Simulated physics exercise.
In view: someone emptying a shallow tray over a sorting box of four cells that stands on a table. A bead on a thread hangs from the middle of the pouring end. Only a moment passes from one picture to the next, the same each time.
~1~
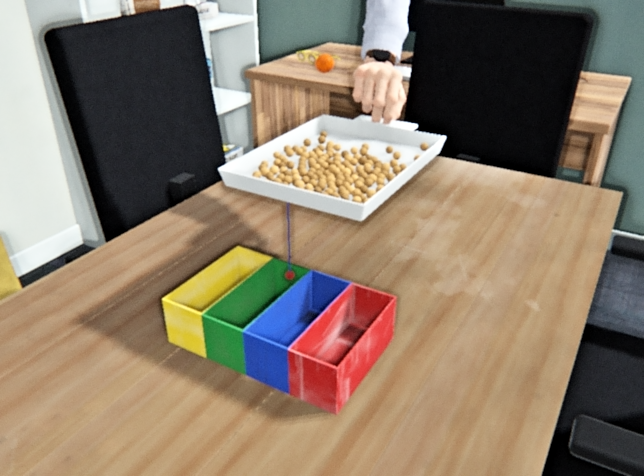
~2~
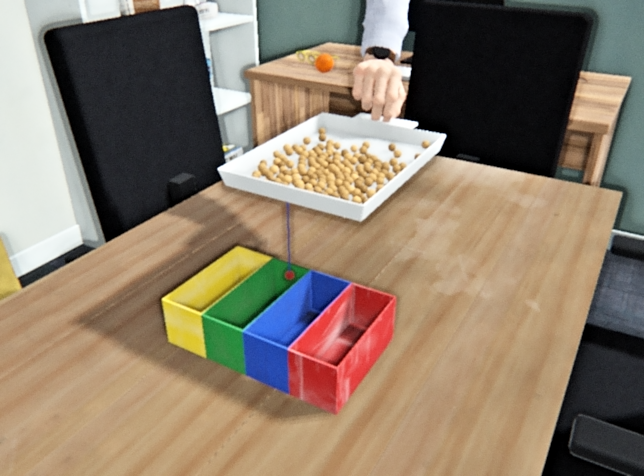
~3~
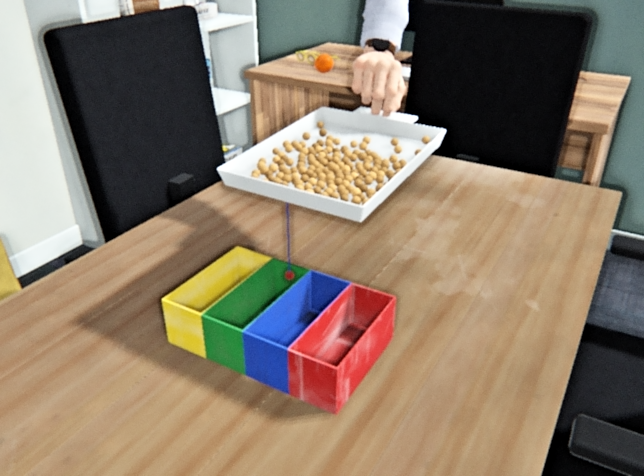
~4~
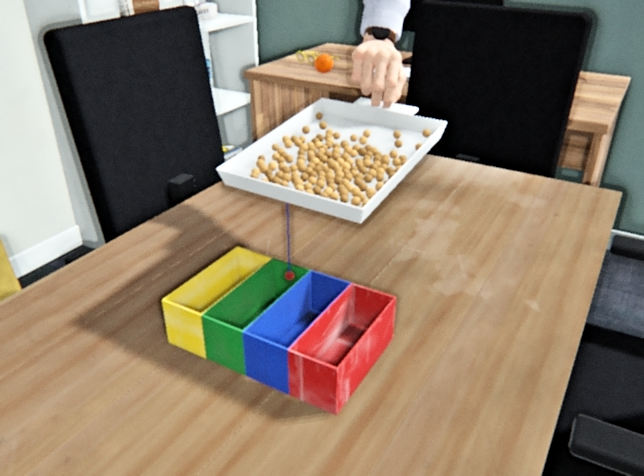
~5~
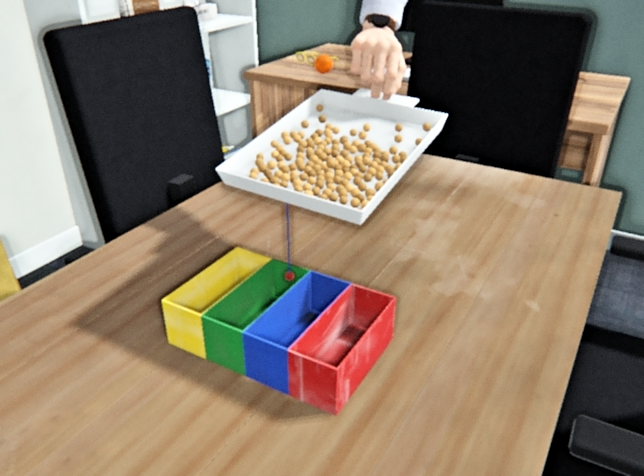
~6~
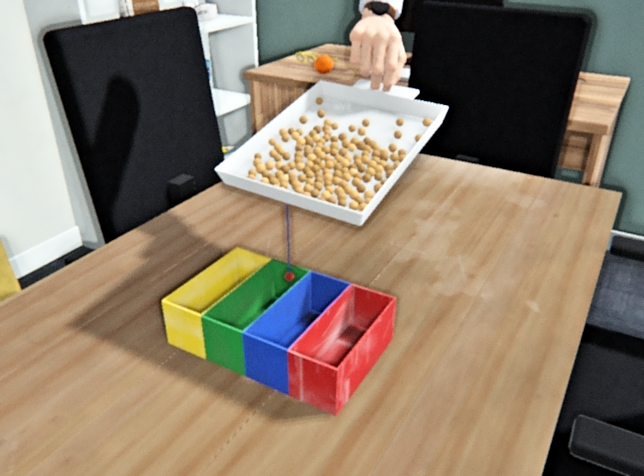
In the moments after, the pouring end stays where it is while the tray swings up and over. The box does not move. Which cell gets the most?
The red one ends fullest.
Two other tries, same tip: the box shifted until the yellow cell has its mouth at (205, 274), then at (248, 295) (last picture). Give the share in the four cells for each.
First some 70, then 100 per cent.
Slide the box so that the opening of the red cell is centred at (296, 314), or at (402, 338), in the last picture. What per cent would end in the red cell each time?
About 30 and 0 per cent.
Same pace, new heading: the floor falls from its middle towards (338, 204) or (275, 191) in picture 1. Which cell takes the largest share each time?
The first try: That red cell. The second: Yellow.
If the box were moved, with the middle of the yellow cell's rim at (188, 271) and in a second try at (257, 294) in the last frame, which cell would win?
One: That red cell. Two: The blue cell.
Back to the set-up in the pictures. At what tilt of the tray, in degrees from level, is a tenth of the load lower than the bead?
Around 70° of tilt.
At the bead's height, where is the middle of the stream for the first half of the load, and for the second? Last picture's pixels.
First near (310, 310), later near (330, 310).
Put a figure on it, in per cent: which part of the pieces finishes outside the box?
Some 10 per cent.
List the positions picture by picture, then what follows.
The first picture shows corners of the pouring end near (225, 168) and (362, 202), level; middle of the load near (327, 174), round wooden beads; bead on its thread near (290, 275); yellow cell near (184, 324); green cell near (224, 340); blue cell near (267, 358); red cell near (313, 377).
The second picture shows corners of the pouring end near (225, 168) and (361, 202), level; middle of the load near (327, 173).
The third picture shows corners of the pouring end near (224, 168) and (361, 204), tipped barely, lowest at the right corner; middle of the load near (327, 172).
The fourth picture shows corners of the pouring end near (224, 168) and (361, 205), tipped a little, lowest at the right corner; middle of the load near (326, 169).
The fifth picture shows corners of the pouring end near (223, 168) and (360, 207), tipped a little, lowest at the right corner; middle of the load near (325, 167).
The sixth picture shows corners of the pouring end near (222, 168) and (360, 209), tipped a little, lowest at the right corner; middle of the load near (323, 166), the bulk on the move; yellow cell near (184, 325); green cell near (223, 342); blue cell near (266, 359); red cell near (313, 379).
Shortly afterwards, tray tipped steeply; all but a few on the tray; only a few falling or outside the box.
Next, tray tipped right over; a little on the tray; near a third in the red cell; near a quarter in the blue cell; a little in the green cell; only a few in the yellow cell; near a quarter falling or outside the box.
Some moments later, tray tipped past a quarter turn; near half in the red cell; near a third in the blue cell; a little in the green cell; only a few in the yellow cell; a little falling or outside the box.
In the end, tray tipped past a quarter turn; near half in the red cell; near a third in the blue cell; a little in the green cell; only a few in the yellow cell; a little outside the box.
